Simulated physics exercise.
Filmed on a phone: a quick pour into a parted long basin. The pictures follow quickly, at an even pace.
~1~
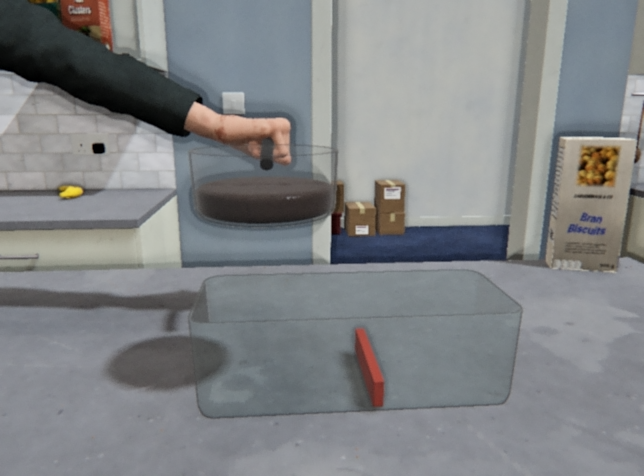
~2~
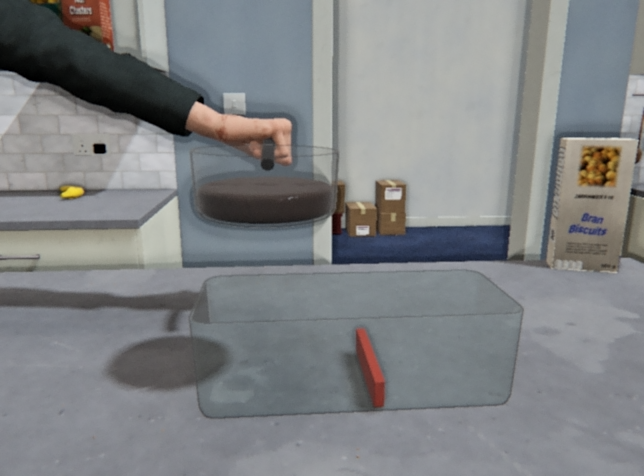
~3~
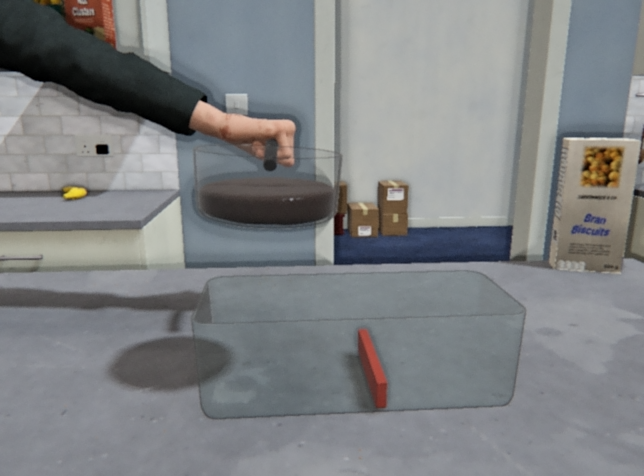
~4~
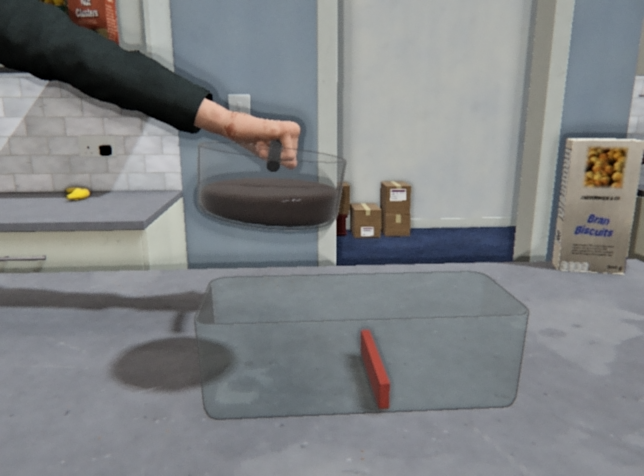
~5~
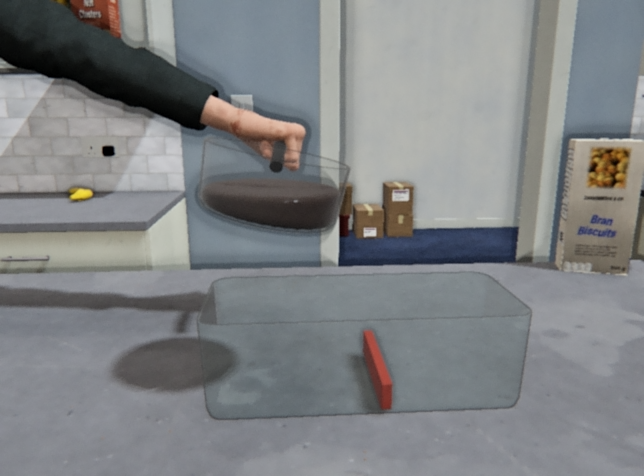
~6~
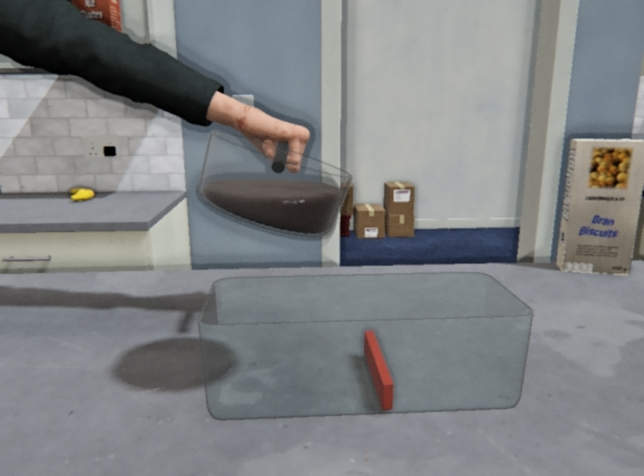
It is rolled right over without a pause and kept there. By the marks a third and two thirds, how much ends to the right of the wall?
In the end from a third to two thirds is right of the wall.
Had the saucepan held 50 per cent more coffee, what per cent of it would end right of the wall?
It comes to 60 per cent or so.
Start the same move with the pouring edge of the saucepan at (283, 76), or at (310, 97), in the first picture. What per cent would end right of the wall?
First some 10, then 20 per cent.
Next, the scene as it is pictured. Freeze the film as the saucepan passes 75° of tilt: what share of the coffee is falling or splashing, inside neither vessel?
Near 25 %.
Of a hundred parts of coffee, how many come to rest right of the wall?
Roughly 45 in a hundred.
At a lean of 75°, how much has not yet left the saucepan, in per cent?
Close to 50 per cent.
A moment on, the saucepan is tipped on its side and 51 per cent is still to pour, 5 is left of the wall and 18 right of it.
Next, the saucepan is tipped right over and 4 per cent is still to pour, 49 is left of the wall and 41 right of it.
Then the saucepan is tipped right over and 0 per cent is still to pour, 57 is left of the wall and 43 right of it.
Later the saucepan is tipped right over and 0 per cent is still to pour, 57 is left of the wall and 43 right of it.
Finally, 57 per cent lies left of the wall, 43 right of it and 1 outside.
